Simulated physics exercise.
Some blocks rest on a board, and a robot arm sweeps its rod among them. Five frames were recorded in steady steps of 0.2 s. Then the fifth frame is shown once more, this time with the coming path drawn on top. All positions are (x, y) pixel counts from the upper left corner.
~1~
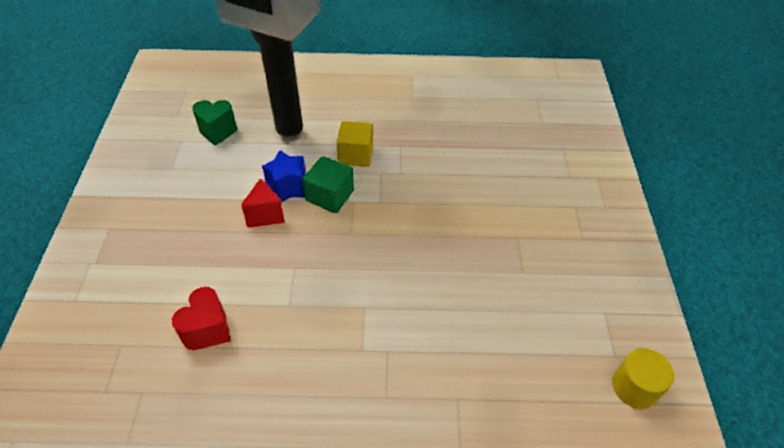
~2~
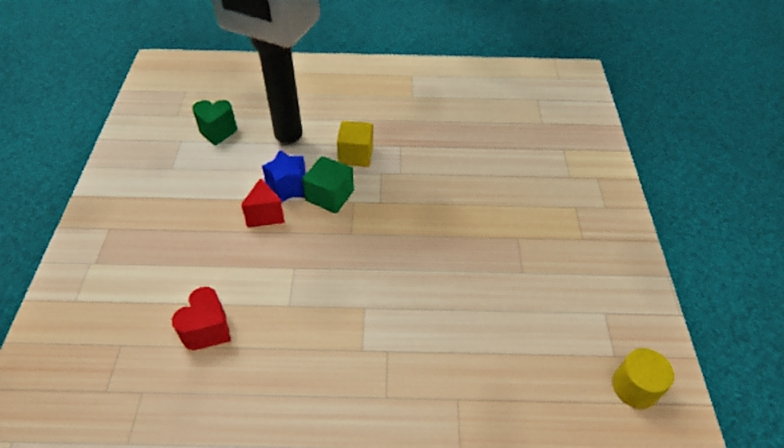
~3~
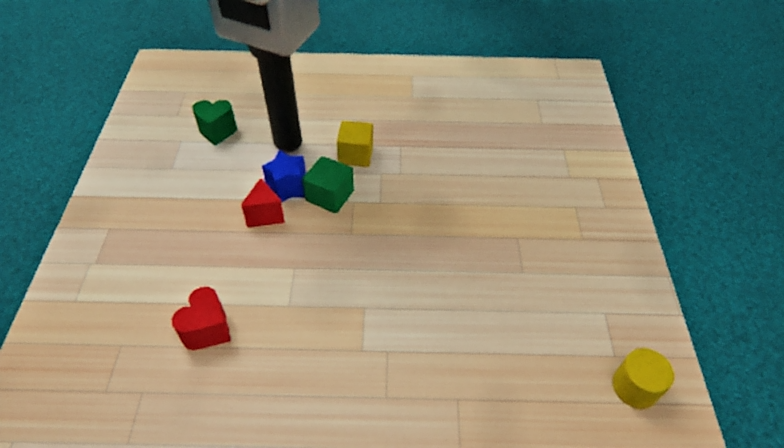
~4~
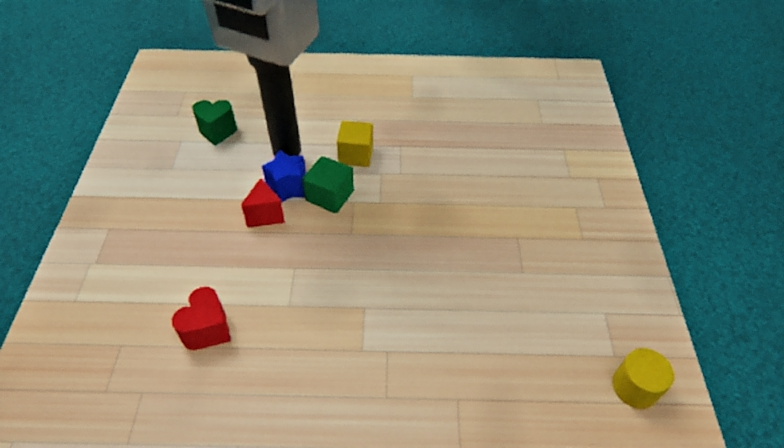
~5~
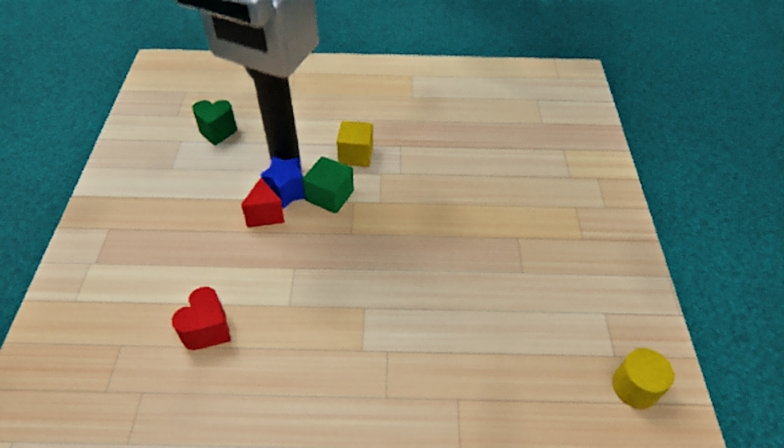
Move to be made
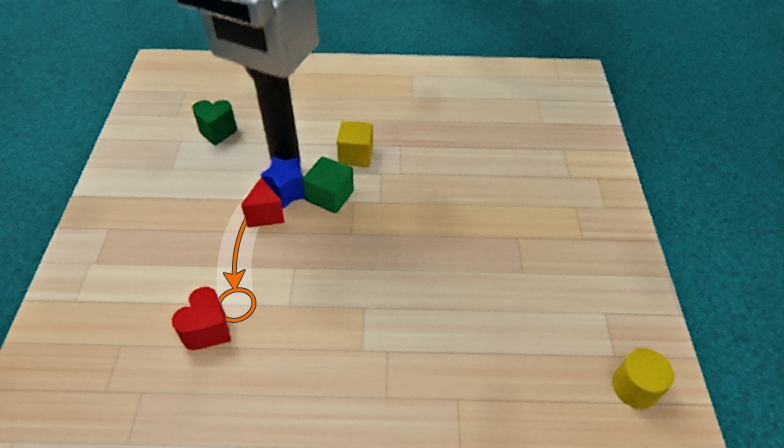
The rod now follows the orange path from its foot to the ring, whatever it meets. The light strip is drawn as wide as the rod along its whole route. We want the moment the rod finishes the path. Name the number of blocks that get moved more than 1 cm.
Expect two.
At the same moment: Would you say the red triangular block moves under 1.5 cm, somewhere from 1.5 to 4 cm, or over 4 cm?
Verdict: More than 4 cm.
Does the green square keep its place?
My answer is yes.
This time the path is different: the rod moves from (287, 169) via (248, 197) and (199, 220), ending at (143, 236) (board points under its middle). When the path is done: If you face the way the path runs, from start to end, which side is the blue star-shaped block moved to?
Off to the left side.
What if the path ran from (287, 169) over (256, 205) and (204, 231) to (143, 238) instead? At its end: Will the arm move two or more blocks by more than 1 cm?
Going by the path, yes.
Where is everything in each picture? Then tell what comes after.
In the first picture, rod's lower end (289, 127); red heart block (199, 310); red triangular block (261, 194); blue star-shaped block (284, 165); green square (328, 173).
In the second picture, rod (289, 134); blocks still.
In the third picture, rod (288, 142); blocks still.
In the fourth picture, rod (287, 151); blocks still.
In the fifth picture, rod (286, 161); red heart block (199, 310); red triangular block (261, 194); blue star-shaped block (283, 170); green square (328, 173).
Drawn move, from (287, 169) by way of (255, 206) and (236, 252) to (236, 305).
What follows on the original path. One third of the way, rod (253, 198); red triangular block (252, 213), turned 15° anticlockwise; blue star-shaped block (277, 194), turned 70° anticlockwise.
Two thirds of the way, rod (234, 245); red triangular block (255, 241); blue star-shaped block (277, 197), turned 85° anticlockwise.
At the end, rod (234, 298); red heart block (196, 316); red triangular block (260, 248), turned 150° anticlockwise; blue star-shaped block (277, 197), turned 85° anticlockwise; green square still.
